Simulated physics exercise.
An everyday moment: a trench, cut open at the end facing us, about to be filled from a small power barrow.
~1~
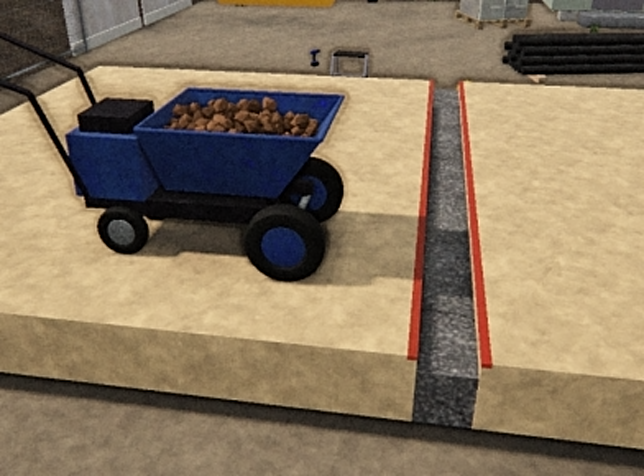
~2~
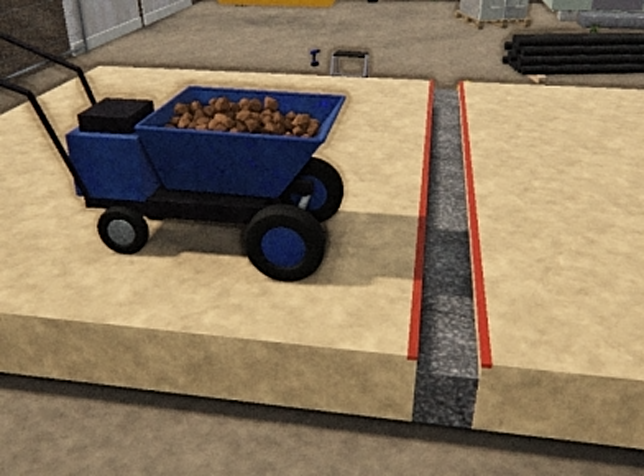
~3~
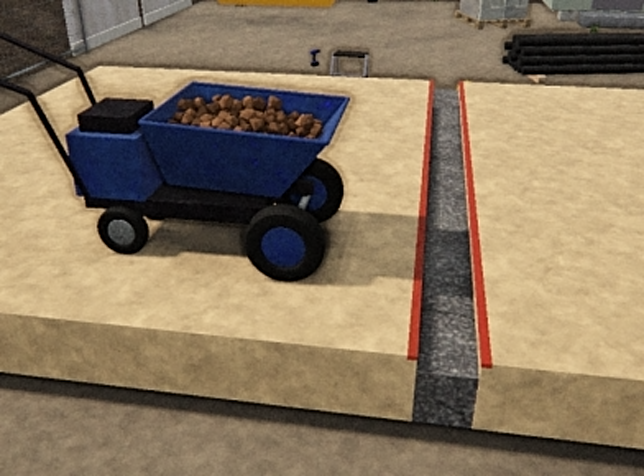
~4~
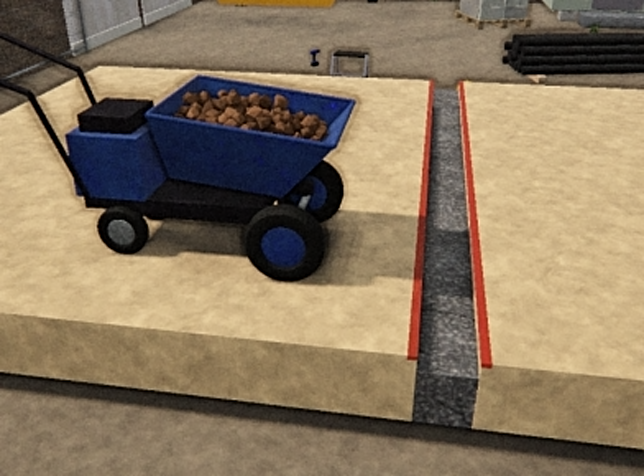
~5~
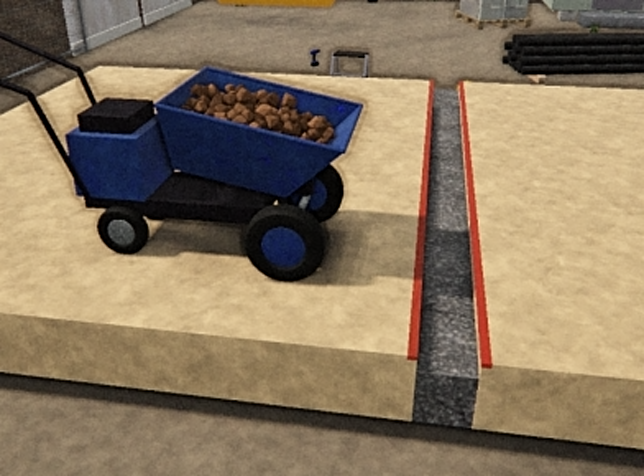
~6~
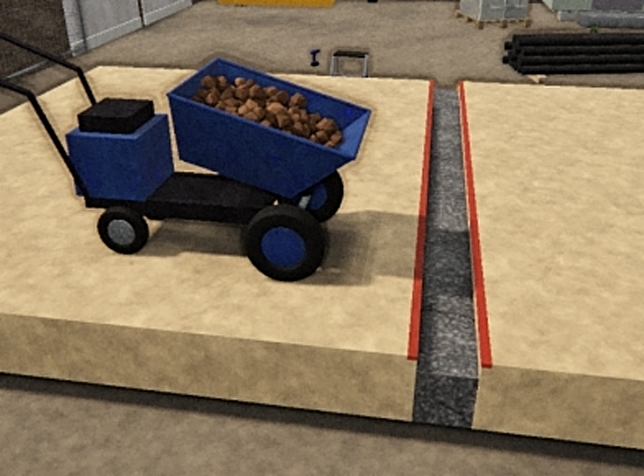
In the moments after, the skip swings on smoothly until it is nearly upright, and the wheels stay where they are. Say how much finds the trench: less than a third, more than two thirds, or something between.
In the trench: From one third to two thirds.
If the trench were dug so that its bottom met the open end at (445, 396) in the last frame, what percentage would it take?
About 70 per cent.
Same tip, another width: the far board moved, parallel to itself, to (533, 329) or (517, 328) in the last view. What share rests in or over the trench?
Roughly 70 per cent, and 70 per cent.
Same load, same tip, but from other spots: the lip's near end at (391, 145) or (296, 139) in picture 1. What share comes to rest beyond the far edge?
First some 70, then 10 per cent.
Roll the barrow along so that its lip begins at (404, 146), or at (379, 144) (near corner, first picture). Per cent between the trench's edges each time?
About 0 and 20 per cent.
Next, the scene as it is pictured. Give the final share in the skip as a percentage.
Near 30 %.
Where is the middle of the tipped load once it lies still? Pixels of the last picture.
Around (448, 256).
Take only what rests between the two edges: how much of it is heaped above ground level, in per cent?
Some 55 per cent.
Soon, skip tipped steeply; all in the skip.
A while on, skip tipped steeply; most in the skip; a stray few short of the trench; a small part in or heaped over the trench; a stray few beyond it; a stray few falling.
Towards the end, skip tipped right over; about a third in the skip; a small part short of the trench; about half in or heaped over the trench; a small part beyond it.
Finally, skip tipped right over; about a quarter in the skip; a small part short of the trench; about half in or heaped over the trench; a small part beyond it.
